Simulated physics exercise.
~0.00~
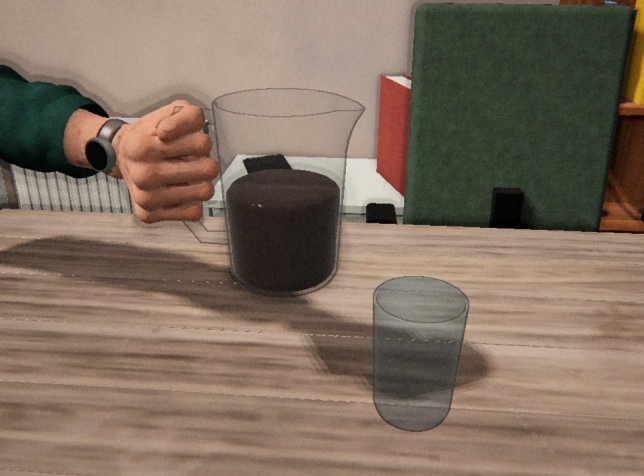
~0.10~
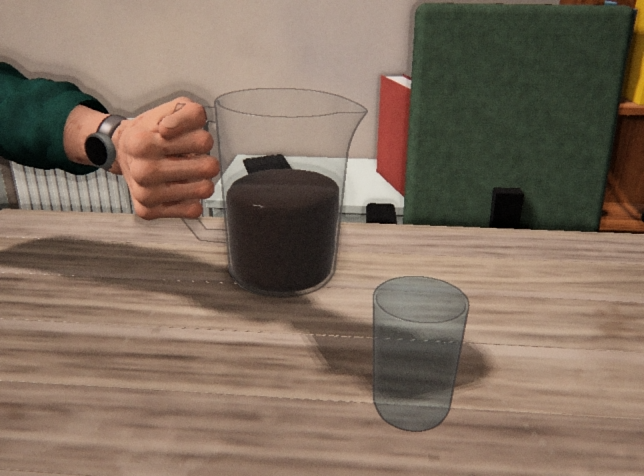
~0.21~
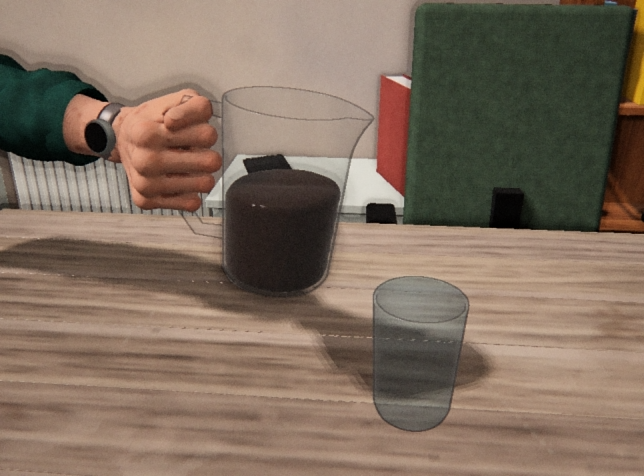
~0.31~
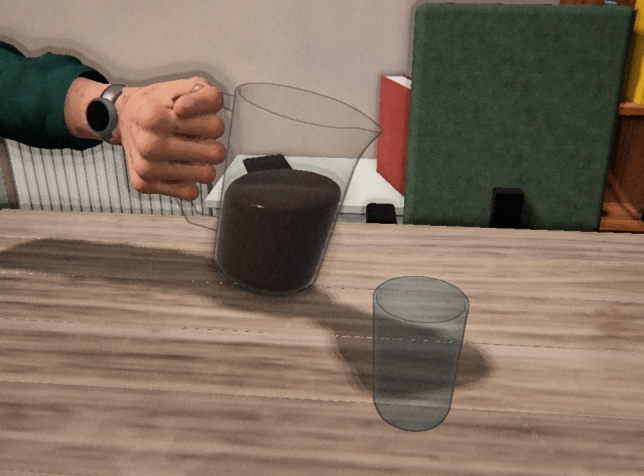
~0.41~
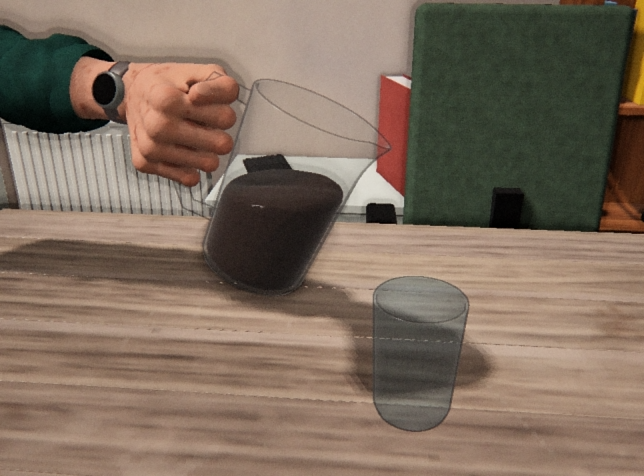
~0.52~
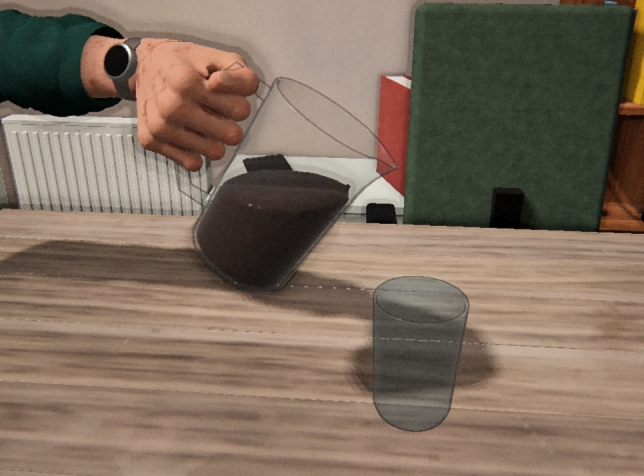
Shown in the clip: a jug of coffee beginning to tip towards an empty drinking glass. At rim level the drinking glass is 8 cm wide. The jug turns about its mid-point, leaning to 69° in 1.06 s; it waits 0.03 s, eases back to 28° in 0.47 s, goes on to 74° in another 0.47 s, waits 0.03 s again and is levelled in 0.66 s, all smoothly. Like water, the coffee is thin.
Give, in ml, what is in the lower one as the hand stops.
Some 215 ml.
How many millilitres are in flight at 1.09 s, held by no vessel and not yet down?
Estimate: Close to 35 ml.
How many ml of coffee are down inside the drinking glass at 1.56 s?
Roughly 130 ml.
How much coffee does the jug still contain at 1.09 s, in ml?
Still holding about 440 ml, I'd say.
Then, 1.09 s in, the tilt is 69° and the drinking glass has 35 ml, the jug 440 ml, and 0 ml is on the table top.
Then, 1.56 s in, the tilt is 28° and the drinking glass has 130 ml, the jug 385 ml, and 0 ml is on the table top.
Then, 2.06 s in, the tilt is 74° and the drinking glass has 130 ml, the jug 375 ml, and 0 ml is on the table top.
Then, 2.53 s in, the tilt is 14° and the drinking glass has 215 ml, the jug 290 ml, and 10 ml is on the table top.
Finally, the drinking glass has 215 ml, the jug 290 ml, and 10 ml is on the table top.
